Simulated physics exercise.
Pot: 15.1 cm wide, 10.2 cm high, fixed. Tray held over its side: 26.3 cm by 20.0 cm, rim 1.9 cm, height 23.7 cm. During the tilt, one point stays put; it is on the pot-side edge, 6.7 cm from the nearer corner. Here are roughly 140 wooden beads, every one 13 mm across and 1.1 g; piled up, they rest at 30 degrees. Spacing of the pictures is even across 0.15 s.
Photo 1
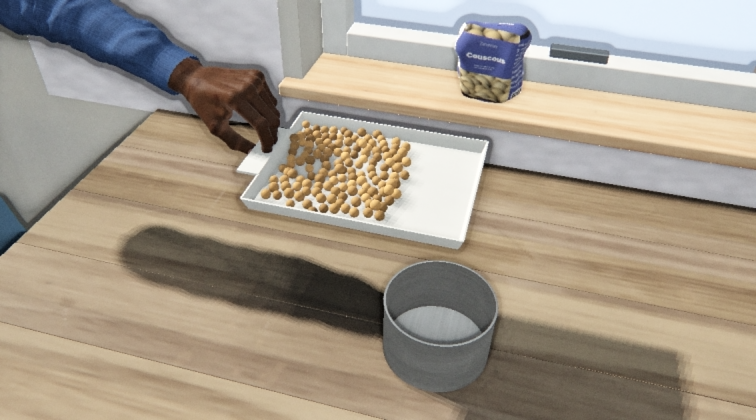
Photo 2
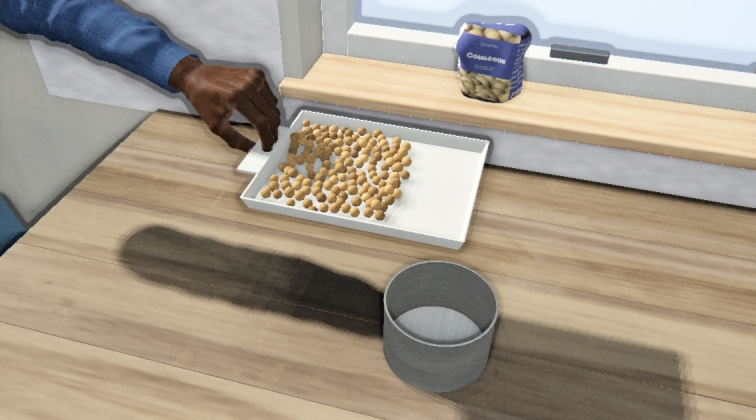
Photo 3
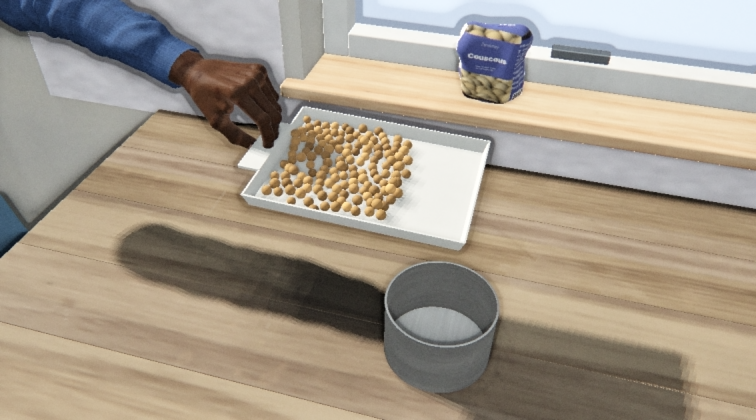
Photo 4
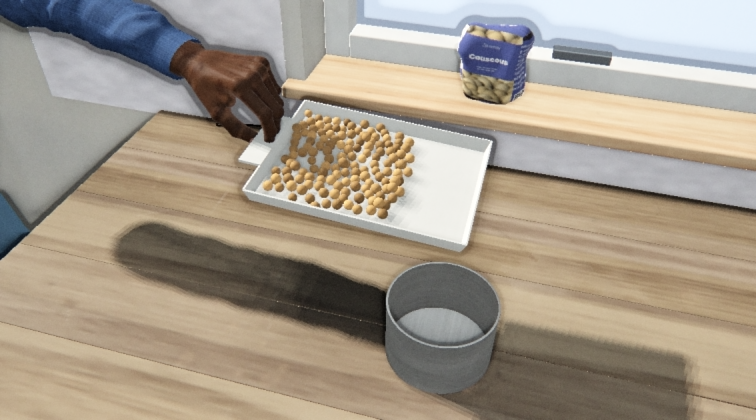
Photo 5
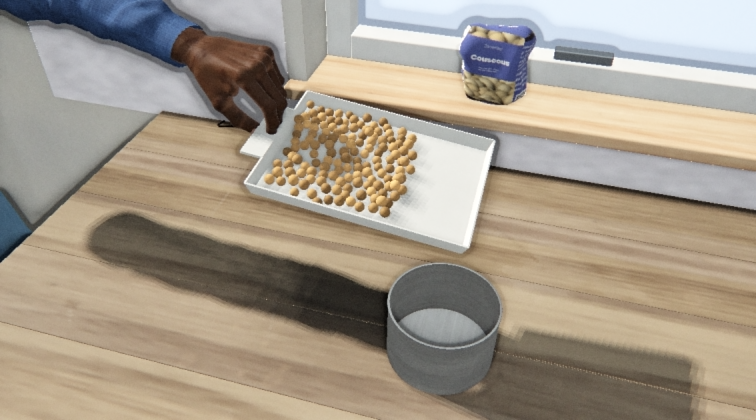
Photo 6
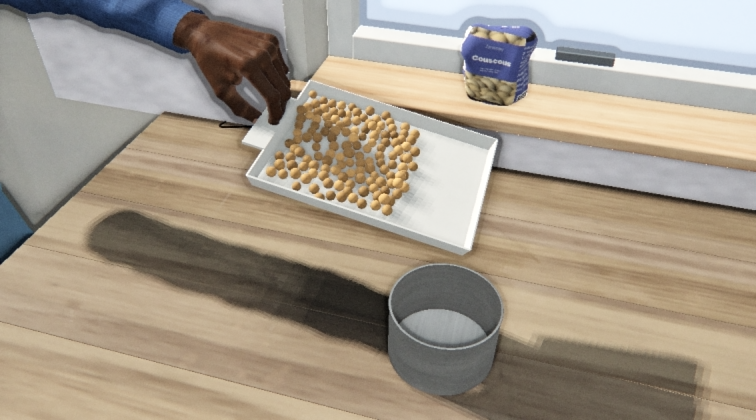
On a wooden table by a window, a hand holds a white tray of small round tan pieces near a gray pot; the tray starts level, then tilts slightly, its right front corner lowest, while the pieces barely shift.
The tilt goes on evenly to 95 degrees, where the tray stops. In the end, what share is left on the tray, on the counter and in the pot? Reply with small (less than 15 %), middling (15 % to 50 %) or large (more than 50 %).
Tray - small, counter - large, pot - middling.
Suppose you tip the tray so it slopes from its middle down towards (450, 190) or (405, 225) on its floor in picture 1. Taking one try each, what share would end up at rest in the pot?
I'd put it at about 5 per cent for the first tilt and about 50 per cent for the second.
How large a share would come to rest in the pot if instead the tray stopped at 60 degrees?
Then about 10 per cent.
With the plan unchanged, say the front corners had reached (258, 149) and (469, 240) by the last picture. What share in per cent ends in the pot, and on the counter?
Final per cent - pot 5, counter 95.
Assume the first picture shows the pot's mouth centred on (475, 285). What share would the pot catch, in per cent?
Roughly 20 percent would end up there.
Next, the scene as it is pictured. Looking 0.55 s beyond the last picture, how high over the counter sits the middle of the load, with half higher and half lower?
About 22 cm.
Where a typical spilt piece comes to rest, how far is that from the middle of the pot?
24 cm.
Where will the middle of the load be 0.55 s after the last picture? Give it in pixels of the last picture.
At about (499, 268).
Then, 0.33 s after the last picture, tilt 52 degrees; the tray holds 100 %, the pot 0 %.
Then, 0.55 s after the last picture, tilt 80 degrees; the tray holds 40 %, the pot 0 %.
Then, 0.88 s after the last picture, tilt 95 degrees; the tray holds 0 %, the pot 25 %.
In the end, tray 0 %, counter 75 %, pot 25 %.
